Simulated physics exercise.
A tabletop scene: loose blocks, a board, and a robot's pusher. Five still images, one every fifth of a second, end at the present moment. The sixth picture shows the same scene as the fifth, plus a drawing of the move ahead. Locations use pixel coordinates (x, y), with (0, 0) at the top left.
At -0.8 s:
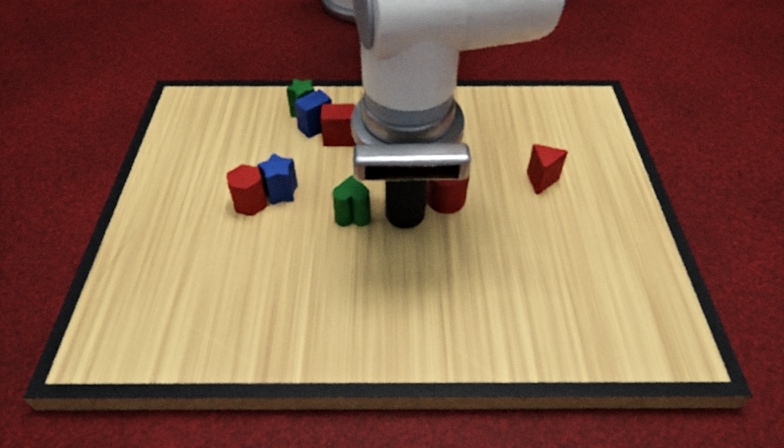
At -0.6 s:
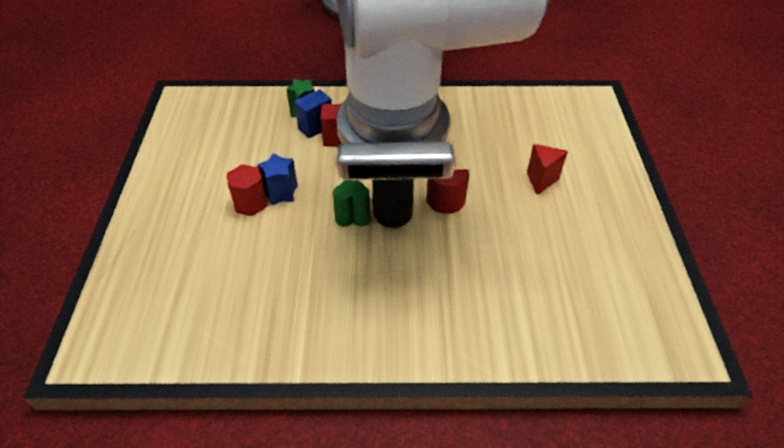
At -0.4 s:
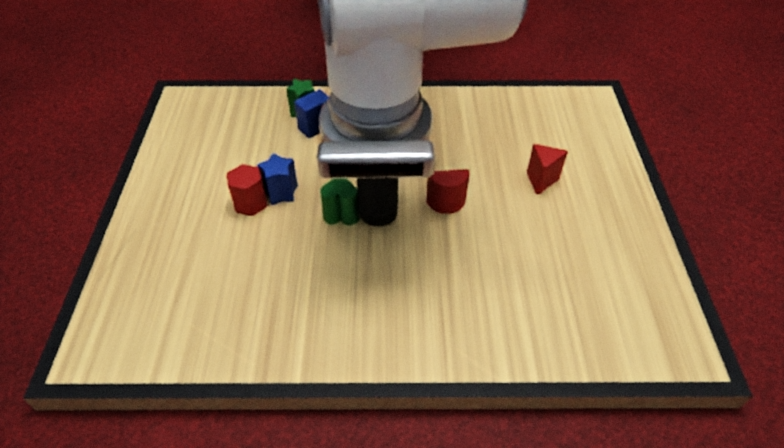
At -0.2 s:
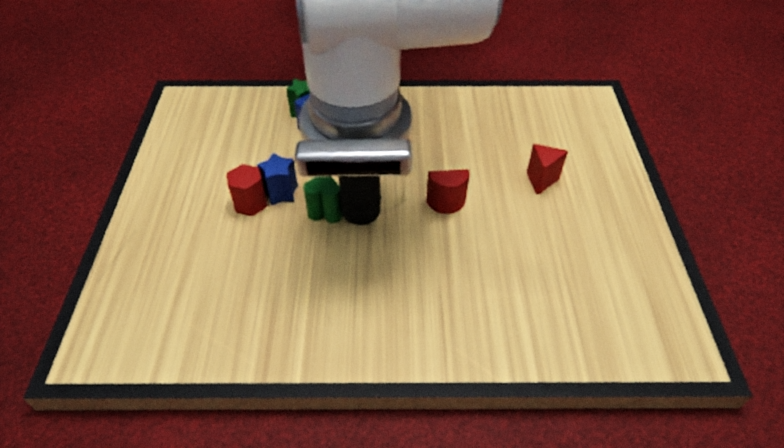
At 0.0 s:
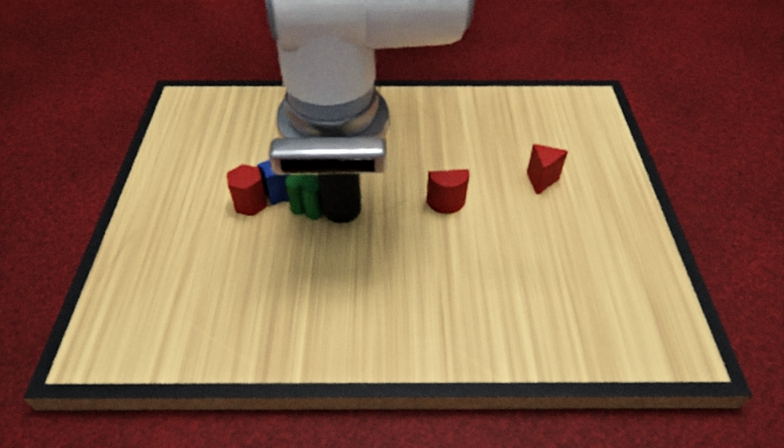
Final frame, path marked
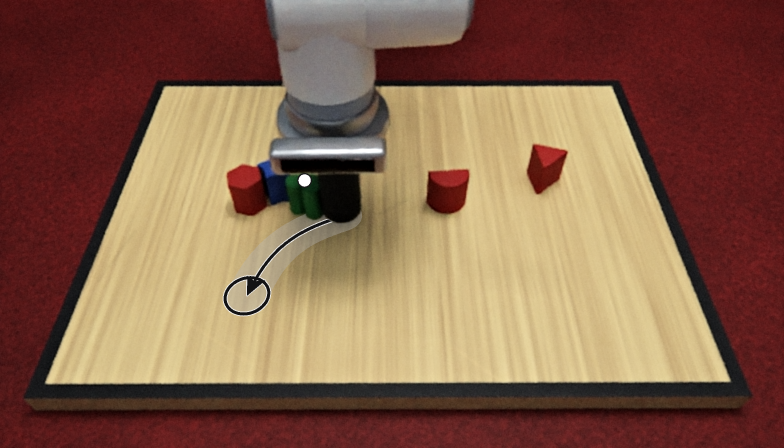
On a pale wooden board edged in black, a robot arm holds its dark pusher among scattered red, blue and green blocks. The arm moves left, uncovering a red block behind it, then meets a green block and pushes it left until it sits close beside the blue star.
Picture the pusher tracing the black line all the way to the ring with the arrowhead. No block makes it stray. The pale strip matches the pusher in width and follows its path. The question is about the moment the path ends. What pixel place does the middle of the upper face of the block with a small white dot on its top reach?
The centre of its top face lies at (283, 183).
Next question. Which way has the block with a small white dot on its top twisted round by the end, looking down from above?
That block twists clockwise.
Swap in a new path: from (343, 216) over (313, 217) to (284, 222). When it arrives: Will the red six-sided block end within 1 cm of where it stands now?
That would be a no.
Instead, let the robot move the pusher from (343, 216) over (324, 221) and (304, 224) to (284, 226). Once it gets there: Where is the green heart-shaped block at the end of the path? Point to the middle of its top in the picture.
The centre of its top face lies at (265, 176).
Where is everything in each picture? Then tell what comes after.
In the first picture, lower end of the pusher (405, 215), tops of blocks, red six-sided block (243, 176), blue star (276, 165), green heart-shaped block (351, 189).
In the second picture, pusher (393, 214), blocks as before.
In the third picture, pusher (378, 213), green heart-shaped block (339, 188).
In the fourth picture, pusher (361, 211), green heart-shaped block (322, 185).
In the fifth picture, pusher (342, 209), red six-sided block (243, 176), blue star partly hidden, green heart-shaped block (305, 180).
The drawn path runs from (343, 216) by way of (303, 232) and (270, 259) to (247, 295); the dot is on the green heart-shaped block.
The first path, step by step. One third of the way, pusher (301, 226); blue star (272, 161); green heart-shaped block (284, 183), turned 70° clockwise.
Two thirds of the way, pusher (268, 253); blue star (272, 161); green heart-shaped block (283, 183), turned 70° clockwise.
At the end, pusher (245, 289); red six-sided block not moved; blue star (272, 161); green heart-shaped block (283, 183), turned 70° clockwise.
